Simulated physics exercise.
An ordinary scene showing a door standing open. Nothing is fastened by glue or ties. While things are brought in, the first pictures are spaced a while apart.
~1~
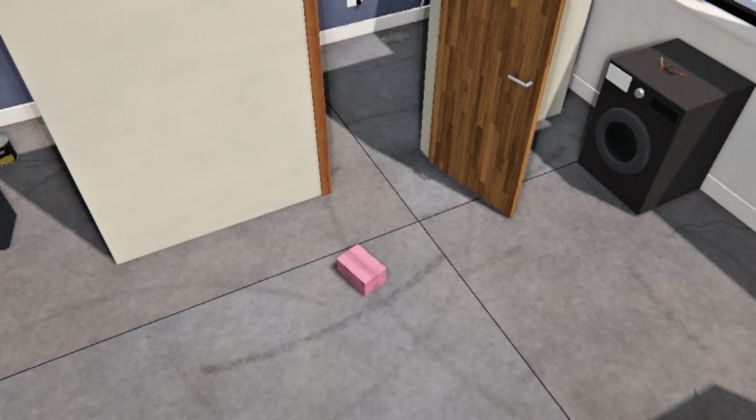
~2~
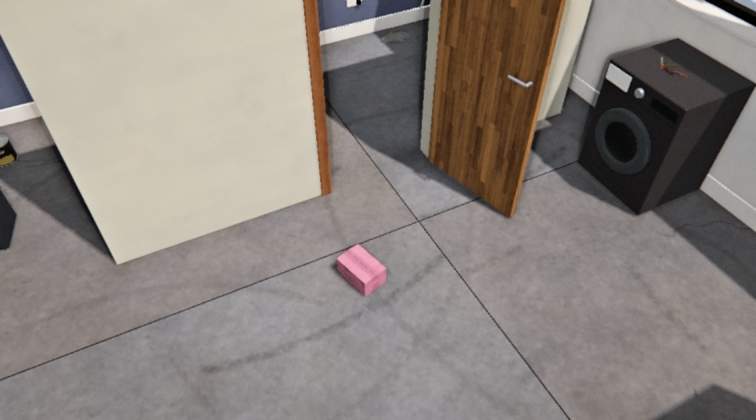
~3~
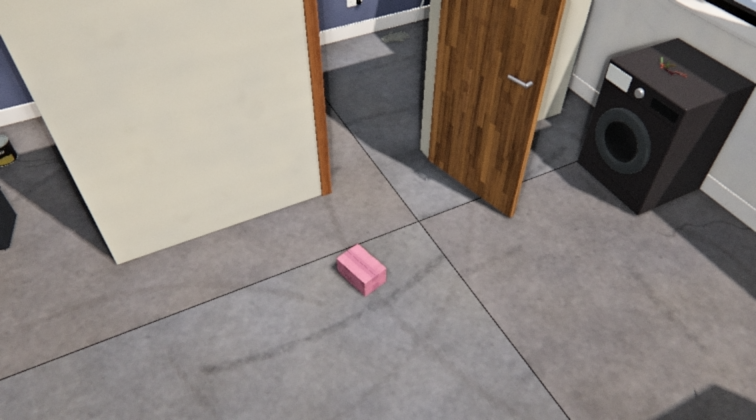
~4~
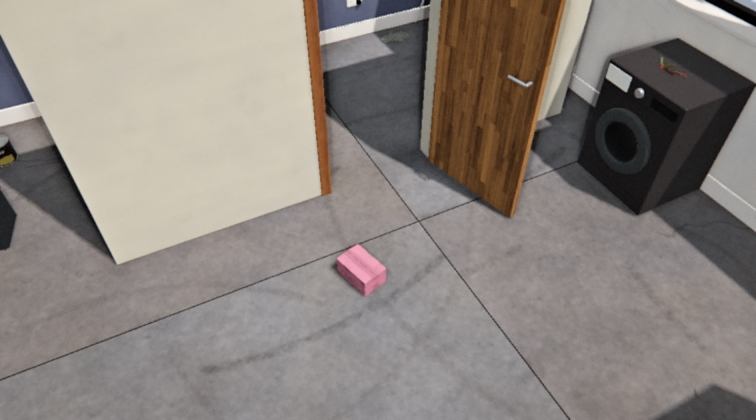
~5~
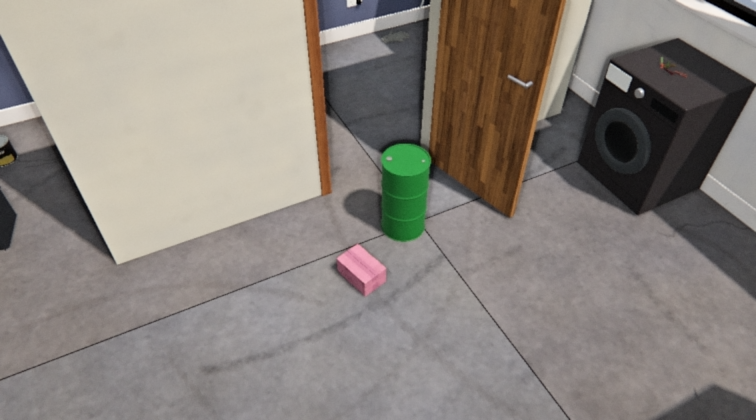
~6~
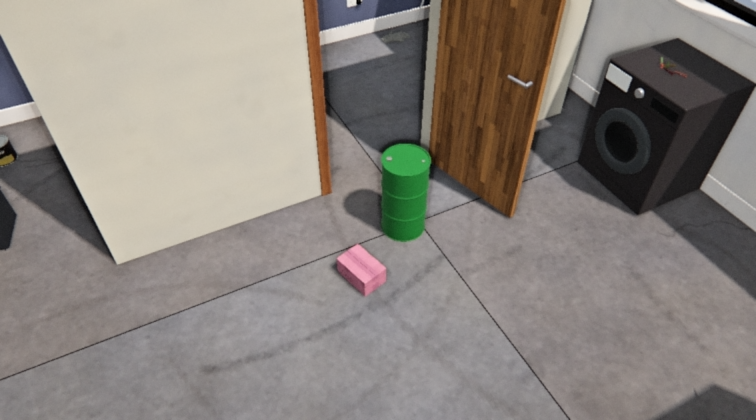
In a gray-floored room with an open wooden door and a dark washing machine, a pink parcel sat still on the floor, and then a green drum appeared behind it near the doorway.
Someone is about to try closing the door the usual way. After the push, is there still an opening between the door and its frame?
Yes.
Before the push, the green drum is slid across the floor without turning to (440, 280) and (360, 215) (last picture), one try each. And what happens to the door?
First try: It swings home; second try: It gets caught partway.
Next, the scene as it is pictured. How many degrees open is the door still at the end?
Roughly 60°.
Then, 0.30 s past the last view, open by 97°.
Then, 0.60 s past the last view, open by 77°.
Then, 0.70 s past the last view, open by 69°.
Then, 0.80 s past the last view, open by 60°.
Finally, open by 58°; both still in place. Final places as the last picture's camera would see them, green drum near (403, 194).
